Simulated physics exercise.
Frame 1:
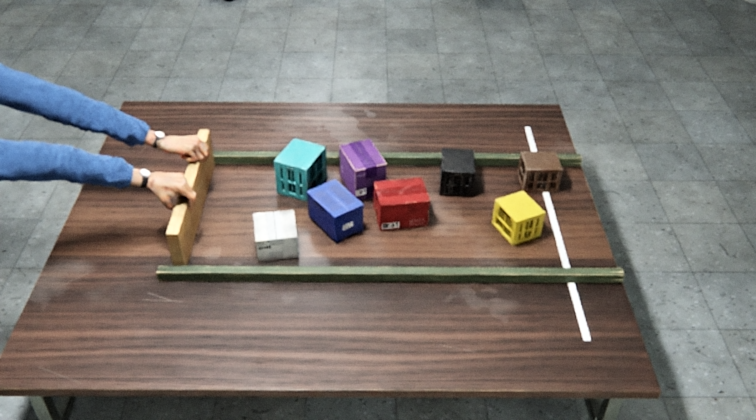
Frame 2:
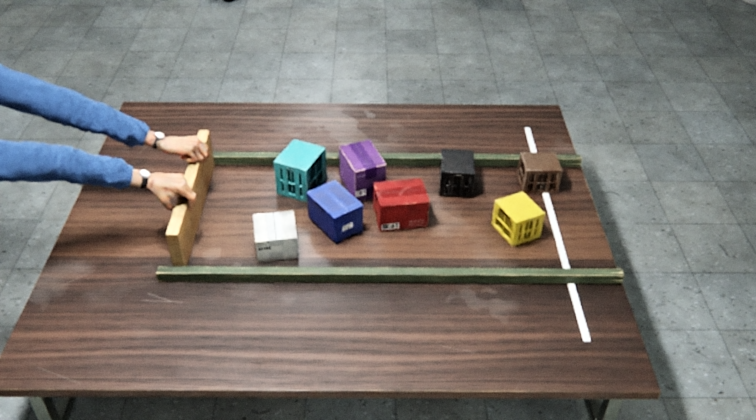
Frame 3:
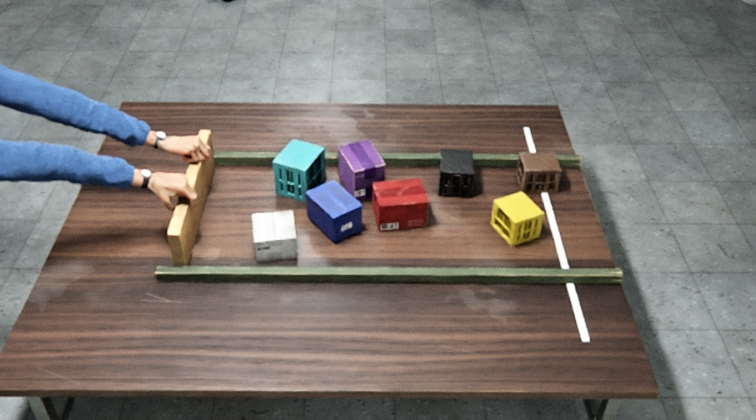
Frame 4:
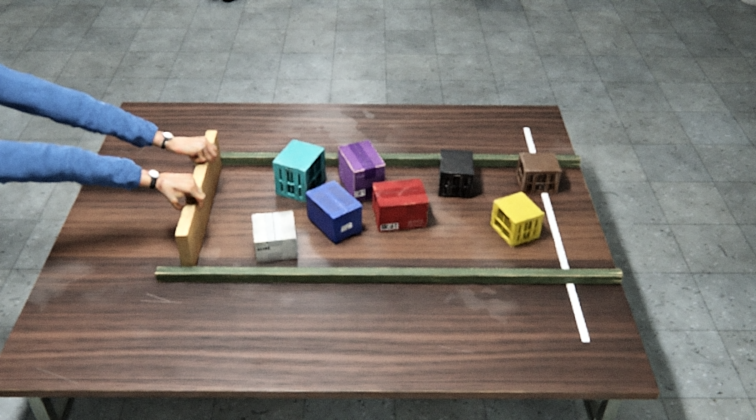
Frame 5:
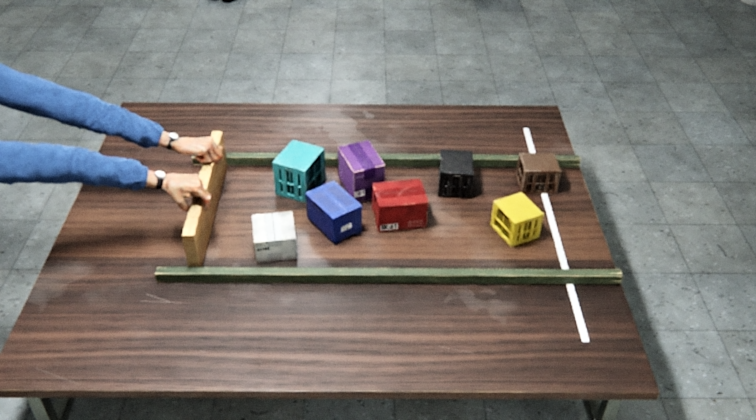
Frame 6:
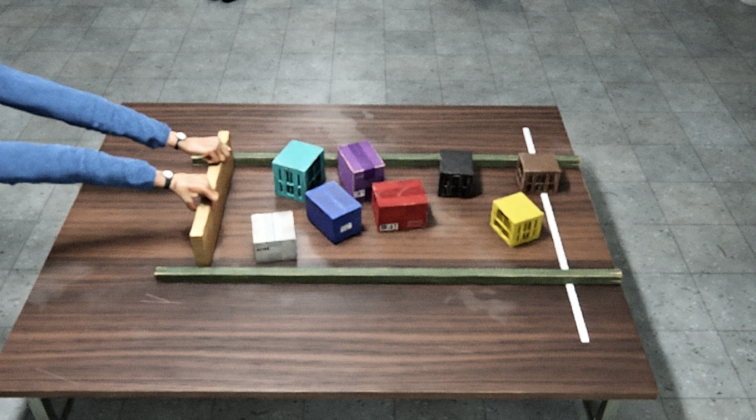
The clip shows two hands in blue sleeves moving a wooden plank slightly to the right across a table, between two green rails, while the scattered colourful boxes and crates ahead of it stay practically still.
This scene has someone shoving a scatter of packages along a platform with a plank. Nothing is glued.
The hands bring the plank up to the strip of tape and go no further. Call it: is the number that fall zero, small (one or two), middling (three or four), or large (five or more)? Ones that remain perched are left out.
It is large.
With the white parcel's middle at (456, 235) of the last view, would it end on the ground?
Put there, it simply leaves the top.
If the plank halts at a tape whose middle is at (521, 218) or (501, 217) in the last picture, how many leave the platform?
Taking the two tries in order, the numbers are 2 and 1.
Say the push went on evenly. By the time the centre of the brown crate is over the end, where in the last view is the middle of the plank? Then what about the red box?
The middle is at (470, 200) when it's the brown crate, and at (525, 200) when it's the red box.
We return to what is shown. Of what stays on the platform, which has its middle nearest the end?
That's the blue tote.
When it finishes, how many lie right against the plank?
The count in contact is 3.
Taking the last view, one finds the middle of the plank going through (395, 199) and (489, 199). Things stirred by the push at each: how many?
Counts: 6 / 8.
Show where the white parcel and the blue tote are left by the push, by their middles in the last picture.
First (585, 252), then (585, 215).
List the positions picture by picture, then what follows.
The first picture shows brown crate (539, 172); yellow crate (518, 218); black crate (457, 172); plank (193, 196); tape (553, 216).
The second picture shows yellow crate (518, 219); blue tote (335, 212).
The third picture shows black crate (456, 173); red box (400, 205).
The fourth picture shows brown crate (538, 173); purple box (362, 171).
The fifth picture shows yellow crate (517, 219); turquoise crate (300, 171).
The sixth picture shows brown crate (538, 173); yellow crate (516, 219); black crate (455, 174); plank (214, 197); tape (551, 218).
Soon after, none off yet; brown crate at rest near (538, 173); yellow crate at rest near (516, 219); black crate at rest near (455, 174).
After that, none off yet; brown crate at rest near (538, 173); yellow crate moving near (518, 221); black crate displaced about its own width near (488, 173).
And then, none off yet; brown crate tilting a little near (602, 177); yellow crate displaced about its own width near (560, 239); black crate displaced well along near (566, 172).
In the end, the number that fall off is five or more; gone, purple box, red box, black crate, yellow crate and brown crate.
